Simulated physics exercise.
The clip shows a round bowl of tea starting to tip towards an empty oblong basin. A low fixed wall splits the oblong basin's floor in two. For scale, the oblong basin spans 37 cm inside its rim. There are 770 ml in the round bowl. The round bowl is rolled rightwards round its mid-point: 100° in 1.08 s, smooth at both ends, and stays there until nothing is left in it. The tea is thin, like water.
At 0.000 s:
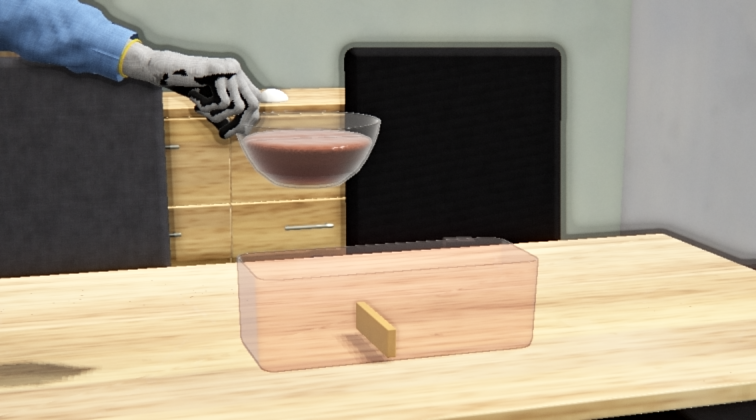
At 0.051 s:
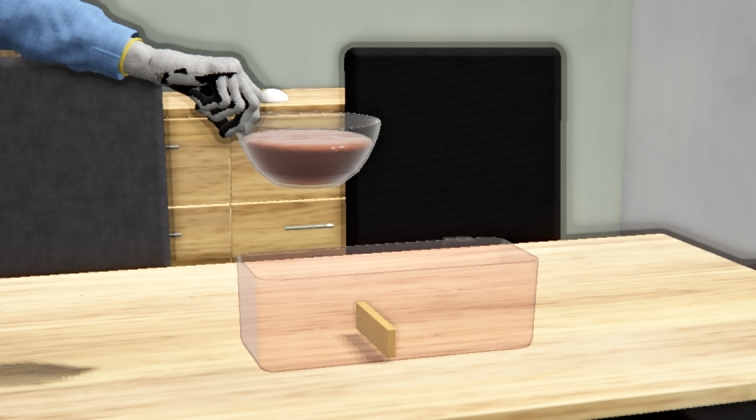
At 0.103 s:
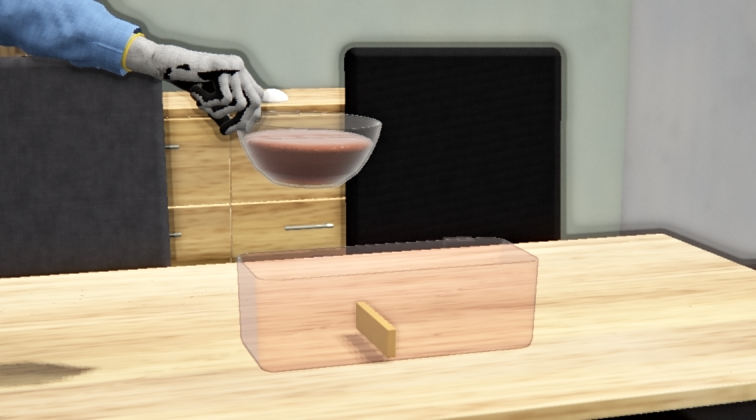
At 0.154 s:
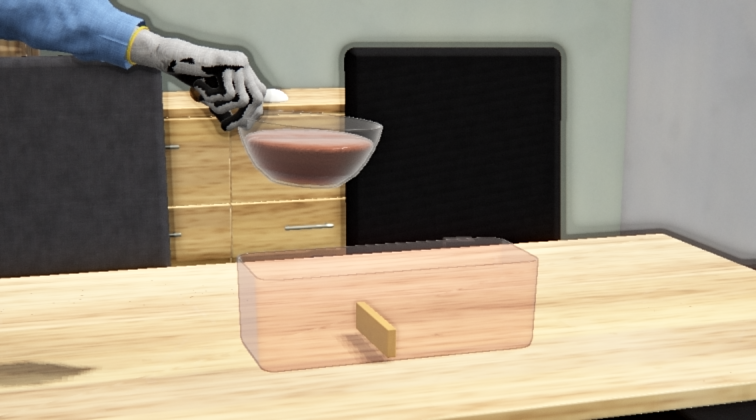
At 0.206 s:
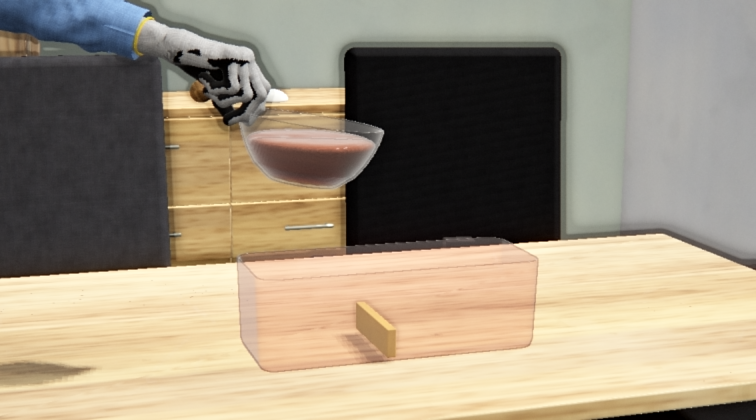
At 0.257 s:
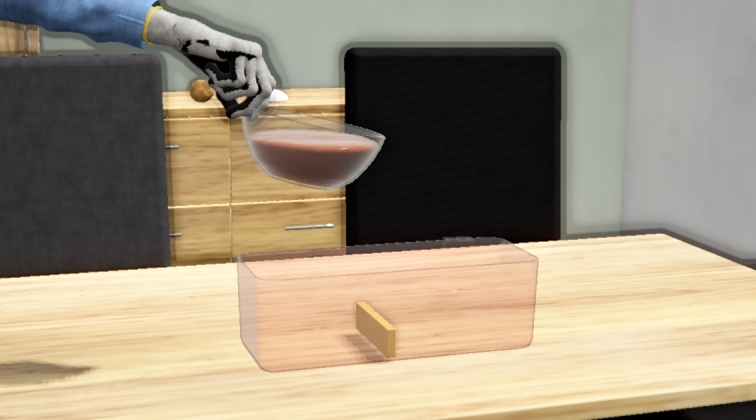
Above a wooden table, a gloved hand slowly tilts a round bowl of tea rightwards.
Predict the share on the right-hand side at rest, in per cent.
About 82 per cent.
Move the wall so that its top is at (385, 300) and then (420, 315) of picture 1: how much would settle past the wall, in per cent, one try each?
In turn about 85 and 45 per cent.
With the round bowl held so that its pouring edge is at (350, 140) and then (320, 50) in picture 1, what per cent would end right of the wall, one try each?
First 65, then 55 per cent.
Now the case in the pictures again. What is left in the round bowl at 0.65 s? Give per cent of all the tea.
About 44 per cent.
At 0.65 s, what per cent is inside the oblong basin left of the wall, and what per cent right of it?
Left about 0, right about 18.
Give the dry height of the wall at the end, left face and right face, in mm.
Some 30 mm on the left and 12 mm on the right.
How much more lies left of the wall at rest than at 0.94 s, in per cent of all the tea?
Near 7 in a hundred.
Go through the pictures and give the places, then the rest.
Tilt 0°; pouring edge (376, 120); surface from (242, 140) to (368, 136); the oblong basin's rim runs from (247, 269) to (520, 250); the wall's top is at (375, 317), in the first picture.
Tilt 1°; pouring edge (376, 120); surface from (242, 140) to (368, 136), in the second picture.
Tilt 2°; pouring edge (377, 122); surface from (244, 139) to (369, 138), in the third picture.
Tilt 5°; pouring edge (378, 126); surface from (245, 138) to (370, 139), in the fourth picture.
Tilt 9°; pouring edge (379, 130); surface from (246, 138) to (371, 139), in the fifth picture.
Tilt 13°; pouring edge (380, 136); surface from (249, 139) to (374, 139), in the sixth picture.
By 0.65 s the tilt is 66° and 44 per cent is still to pour, 0 is left of the wall and 19 right of it.
By 0.94 s the tilt is 96° and 2 per cent is still to pour, 11 is left of the wall and 81 right of it.
By 1.25 s the tilt is 100° and 0 per cent is still to pour, 14 is left of the wall and 86 right of it.
By 1.58 s the tilt is 100° and 0 per cent is still to pour, 18 is left of the wall and 82 right of it.
At rest 18 per cent lies left of the wall, 82 right of it and 1 outside.
